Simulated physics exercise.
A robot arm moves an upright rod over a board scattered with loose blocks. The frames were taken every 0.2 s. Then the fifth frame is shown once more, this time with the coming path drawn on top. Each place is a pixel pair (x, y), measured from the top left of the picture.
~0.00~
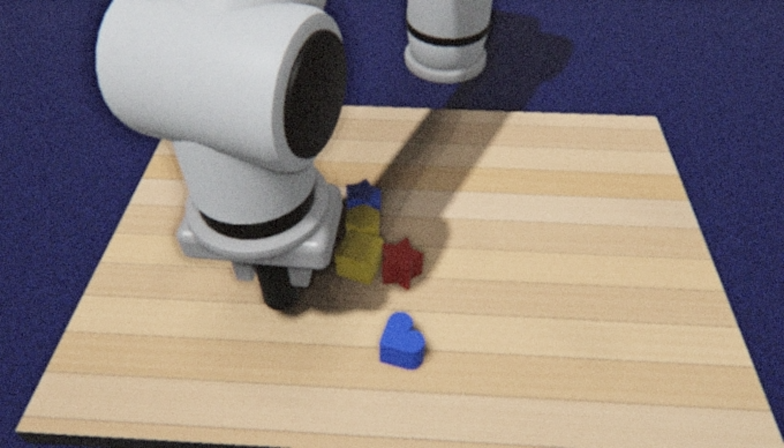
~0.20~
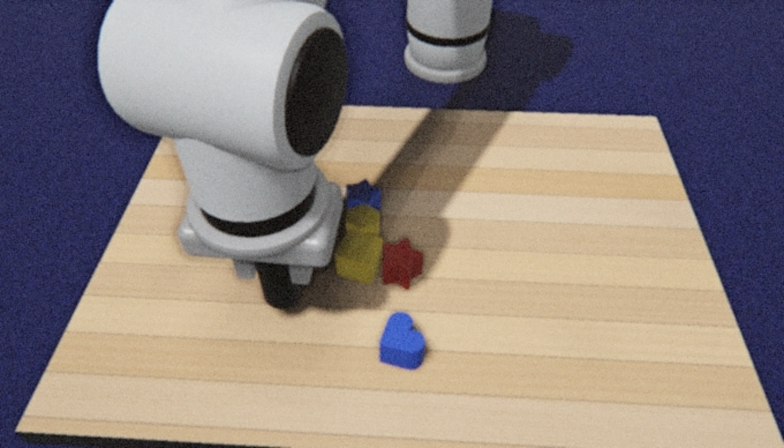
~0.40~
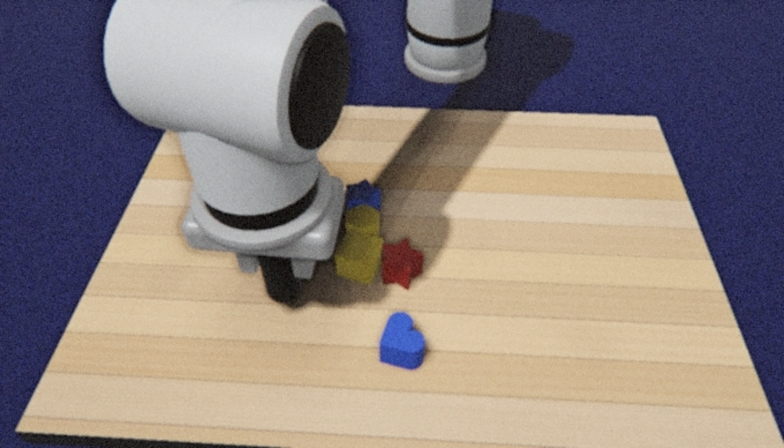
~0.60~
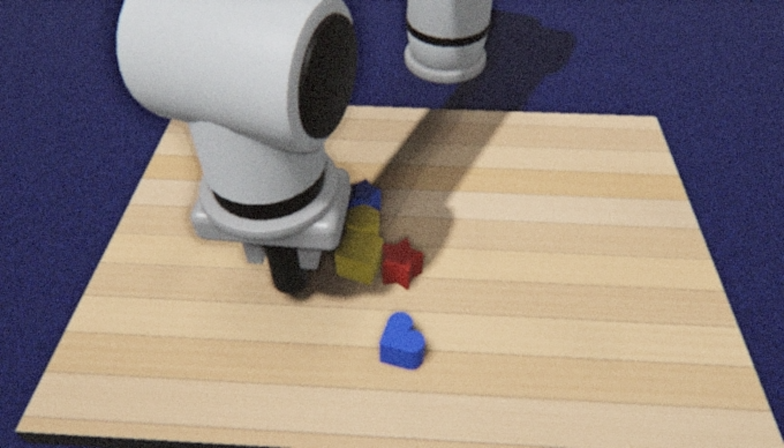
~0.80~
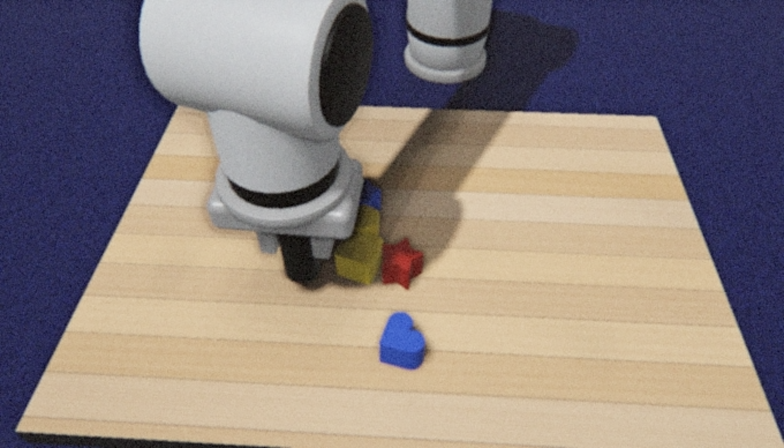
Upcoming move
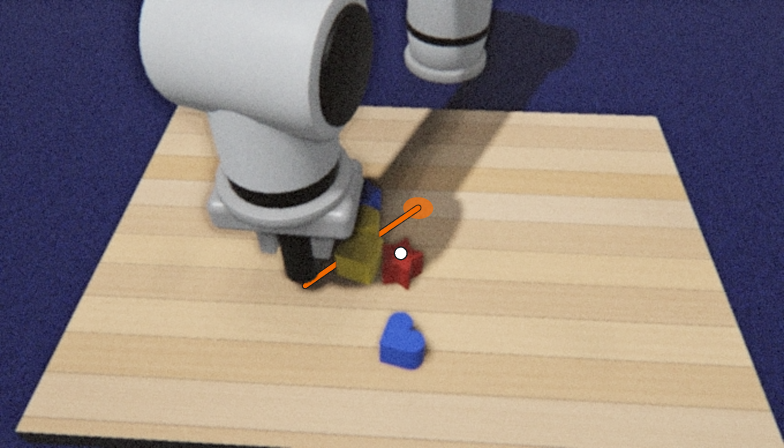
A robot arm holding a dark upright rod barely moved at first, then slid a short way up and to the right, nearing the yellow blocks, while all the blocks on the wooden board stayed still.
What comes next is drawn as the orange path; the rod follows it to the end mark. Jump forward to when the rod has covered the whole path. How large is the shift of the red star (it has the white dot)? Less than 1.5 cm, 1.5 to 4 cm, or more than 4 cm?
Shift: 1.5 to 4 cm.
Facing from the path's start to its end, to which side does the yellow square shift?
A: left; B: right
B (right)
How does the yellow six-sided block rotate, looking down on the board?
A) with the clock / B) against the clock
That would be B.
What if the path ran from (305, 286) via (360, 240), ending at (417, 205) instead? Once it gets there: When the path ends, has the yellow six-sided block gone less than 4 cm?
I'd say no.
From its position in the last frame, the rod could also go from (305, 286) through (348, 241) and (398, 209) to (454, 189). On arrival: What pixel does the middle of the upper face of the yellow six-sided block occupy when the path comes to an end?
My best guess is (466, 189).
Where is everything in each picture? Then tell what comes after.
The first frame shows lower end of the rod (282, 298), tops of blocks, yellow square (359, 246), blue star (362, 191), yellow six-sided block (362, 216), red star (401, 253).
The second frame shows rod (282, 296), blocks as before.
The third frame shows rod (285, 290), blocks as before.
The fourth frame shows rod (291, 282), blocks as before.
The fifth frame shows rod (303, 272), yellow square (359, 246), blue star partly hidden, yellow six-sided block (362, 216), red star (401, 253).
The drawn path runs from (305, 286) to (418, 208); the dot is on the red star.
The first path, step by step. One third of the way, rod (345, 243); yellow square (378, 243); yellow six-sided block (366, 214), turned 20° anticlockwise; red star (414, 253), turned 15° clockwise.
Two thirds of the way, rod (383, 217); yellow square (399, 236), turned 20° clockwise; blue star (369, 181), turned 75° anticlockwise; yellow six-sided block (397, 190), turned 40° anticlockwise; red star (426, 257), turned 40° clockwise.
At the end, rod (419, 194); yellow square (399, 236), turned 20° clockwise; blue star (369, 181), turned 75° anticlockwise; yellow six-sided block (412, 167), turned 110° anticlockwise; red star (426, 257), turned 40° clockwise.
